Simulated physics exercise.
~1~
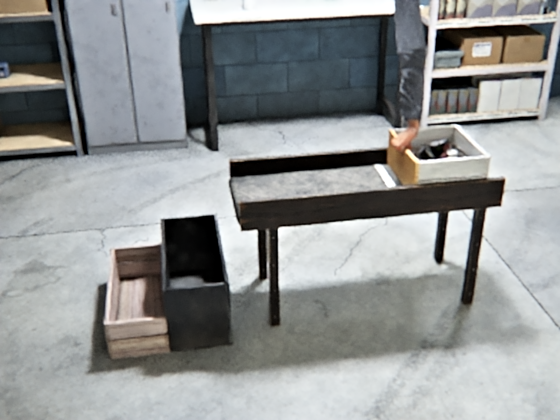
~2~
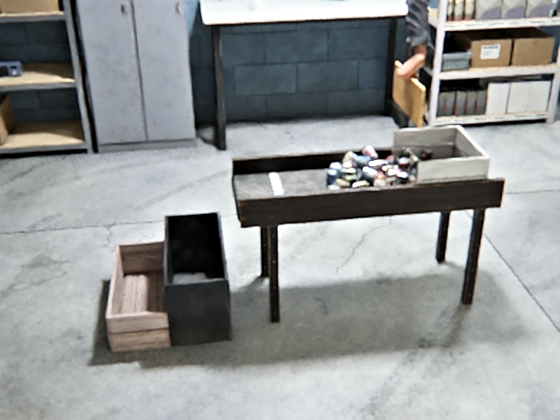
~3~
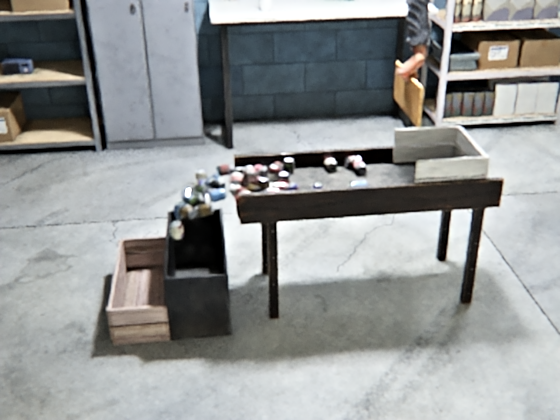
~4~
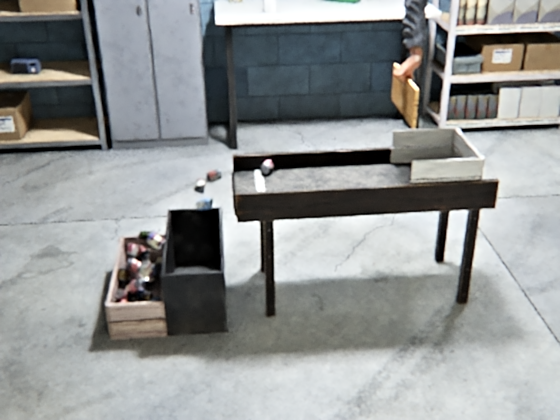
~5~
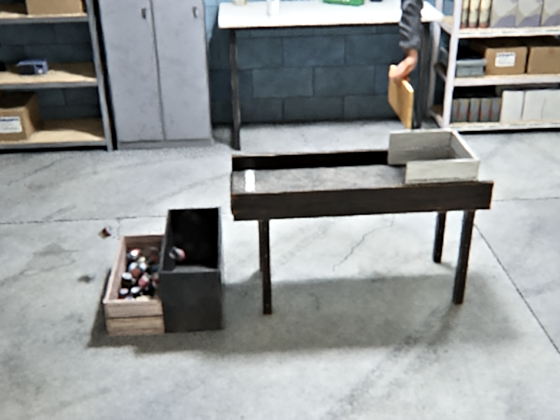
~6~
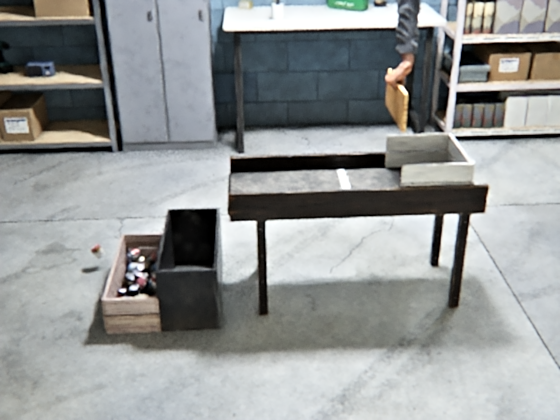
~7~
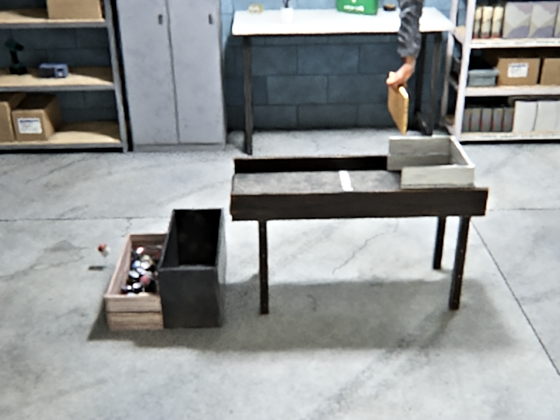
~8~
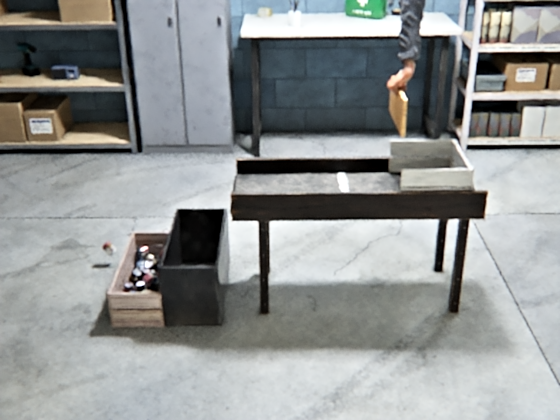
The video shows a hand lifting a wooden gate from a white pen on a dark belt table, and small cans riding left and spilling off the end, passing over a black bin. Most land in the wooden bin beyond it, with one left on the floor past it.
